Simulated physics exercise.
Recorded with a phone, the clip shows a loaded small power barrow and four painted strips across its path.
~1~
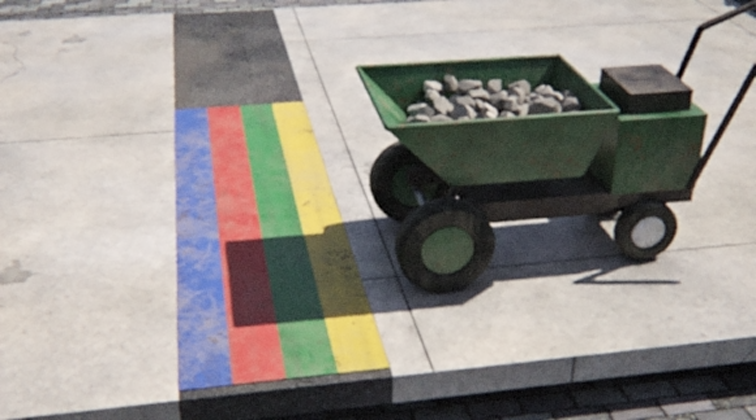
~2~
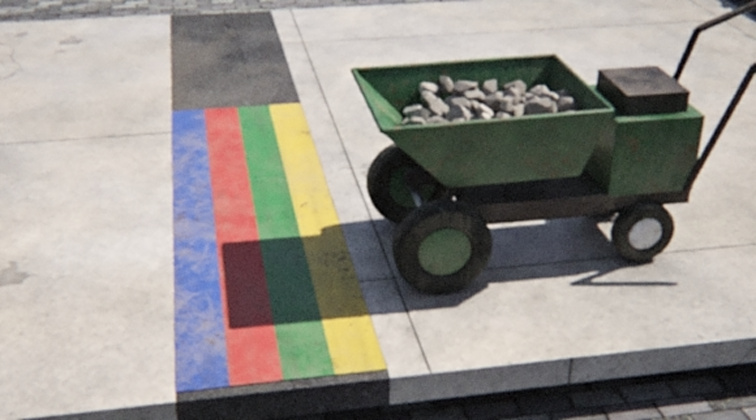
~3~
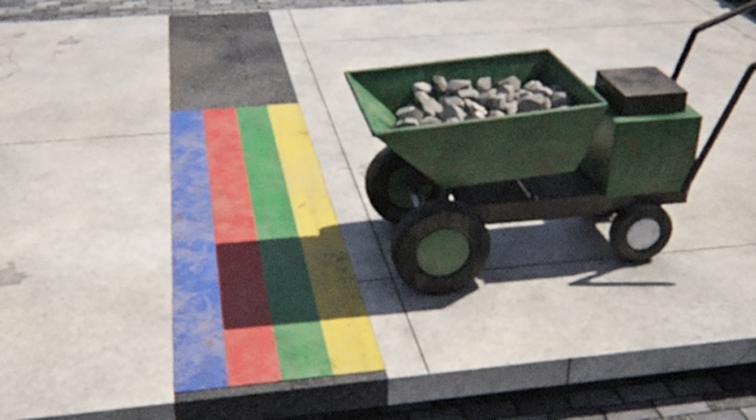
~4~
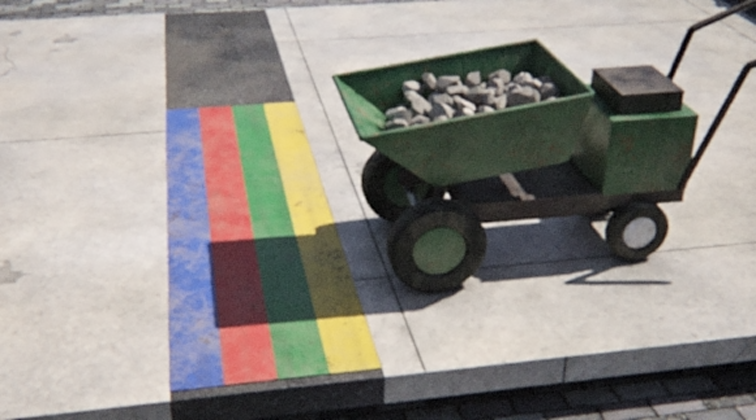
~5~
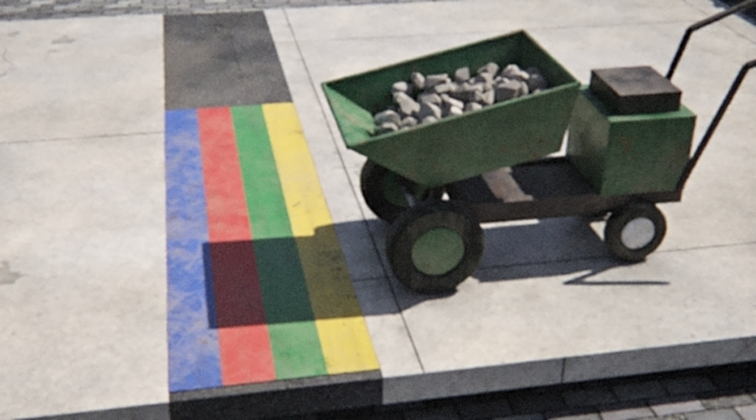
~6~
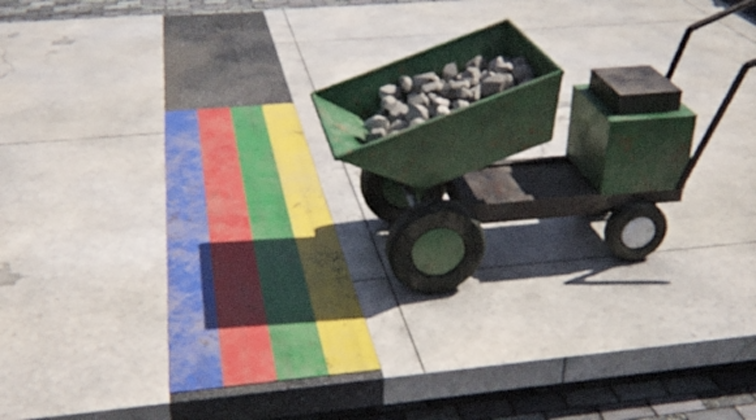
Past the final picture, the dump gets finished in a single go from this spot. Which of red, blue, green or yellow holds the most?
Red.
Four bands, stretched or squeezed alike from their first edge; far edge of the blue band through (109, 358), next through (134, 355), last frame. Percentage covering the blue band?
I'd put it at some 10 % for the first and some 20 % for the second.
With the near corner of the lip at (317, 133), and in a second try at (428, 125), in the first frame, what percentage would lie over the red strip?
First spot: Roughly 0 percent; second spot: Roughly 20 percent.
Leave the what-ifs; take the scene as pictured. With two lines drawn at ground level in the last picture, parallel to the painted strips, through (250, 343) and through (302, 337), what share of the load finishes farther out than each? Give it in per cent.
Near 50 % and 70 %.
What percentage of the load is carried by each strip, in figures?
Yellow strip = 0 %; green strip = 10 %; red strip = 30 %; blue strip = 20 %.
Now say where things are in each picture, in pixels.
In the first picture, lip of the skip at (387, 128), level; top of the load at (518, 114), broken stones; yellow strip at (352, 326); green strip at (303, 331); red strip at (253, 337); blue strip at (203, 342).
In the second picture, lip of the skip at (382, 131), level; top of the load at (513, 115).
In the third picture, lip of the skip at (375, 135), tipped barely; top of the load at (507, 112).
In the fourth picture, lip of the skip at (362, 139), tipped a little; top of the load at (511, 101).
In the fifth picture, lip of the skip at (349, 147), tipped a little; top of the load at (500, 96).
In the sixth picture, lip of the skip at (336, 158), tipped clearly; top of the load at (501, 82); yellow strip at (343, 328); green strip at (294, 333); red strip at (244, 338); blue strip at (194, 344).
Soon, skip tipped steeply; all in the skip.
A while on, skip tipped right over; about two thirds in the skip; a small part over the green strip; about a quarter over the red strip; a small part over the blue strip.
Towards the end, skip tipped right over; about a quarter in the skip; a small part over the green strip; about a third over the red strip; about a quarter over the blue strip; a small part off the paint.
Finally, skip tipped right over; about a quarter in the skip; a stray few over the yellow strip; a small part over the green strip; about a third over the red strip; about a quarter over the blue strip; a small part off the paint.
